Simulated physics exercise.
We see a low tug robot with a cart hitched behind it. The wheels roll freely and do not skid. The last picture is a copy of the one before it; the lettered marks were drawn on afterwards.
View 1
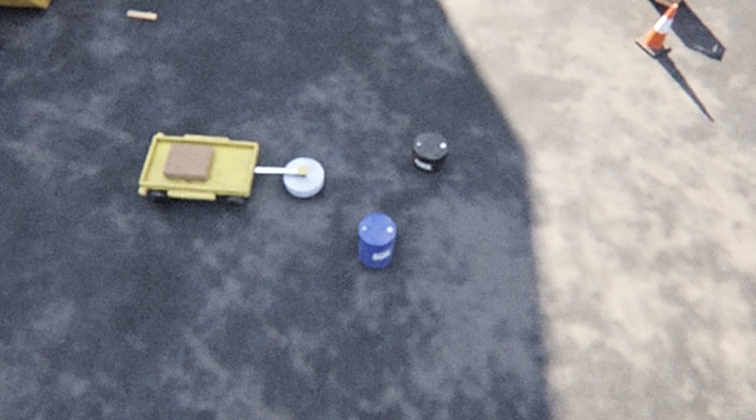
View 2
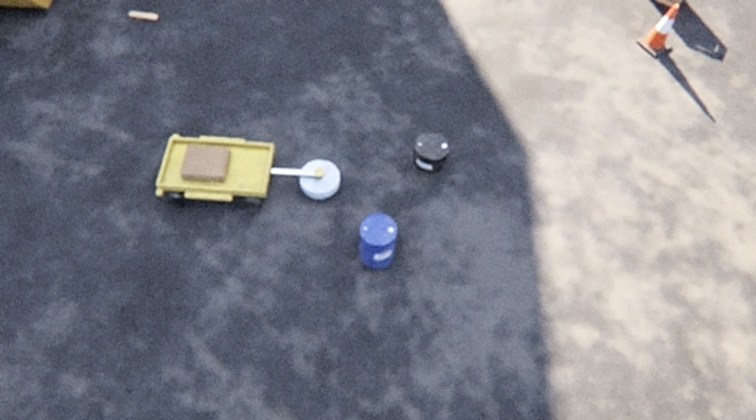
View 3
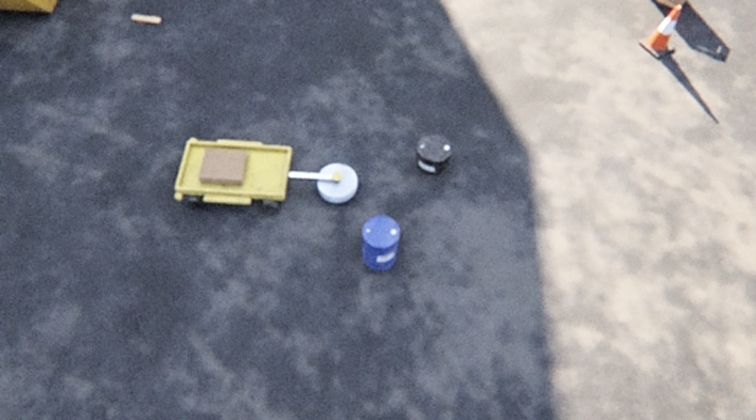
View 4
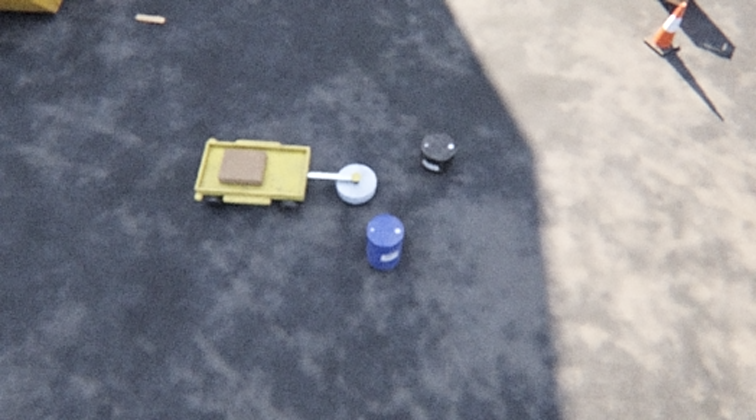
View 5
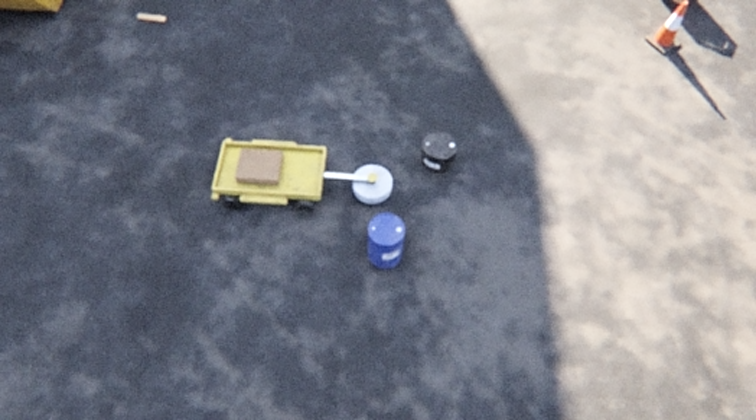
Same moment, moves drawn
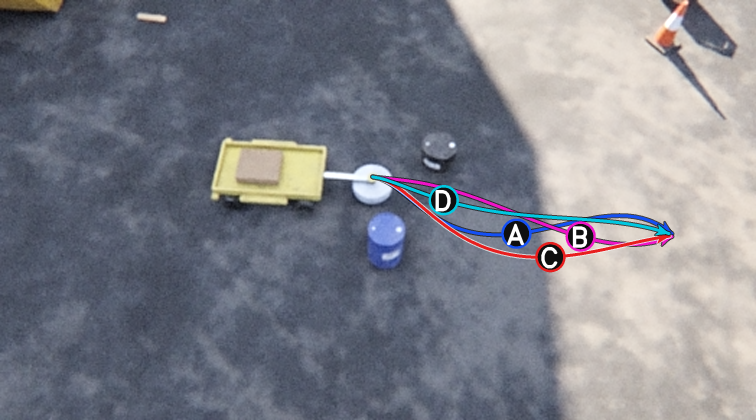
On dark pavement, a round white robot pulls a yellow cart right toward two drums.
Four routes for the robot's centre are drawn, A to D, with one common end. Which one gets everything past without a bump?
D is the clean one.
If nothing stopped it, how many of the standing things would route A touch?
One.
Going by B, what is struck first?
The black tub.
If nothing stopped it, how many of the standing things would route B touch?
One.
On the marked copy, A from (372, 177) via (516, 234) to (672, 234); B from (372, 177) via (520, 215) to (672, 237); C from (372, 177) via (510, 255) to (669, 236); D from (372, 177) via (520, 215) to (669, 234).
With D. Early on, robot (472, 213), cart (372, 186).
Further on, robot (576, 225), cart (474, 205).
At the end, robot (669, 241), cart (566, 217); nothing has been touched.
As for the rest, A meets the blue drum; B meets the black tub; C meets the blue drum.
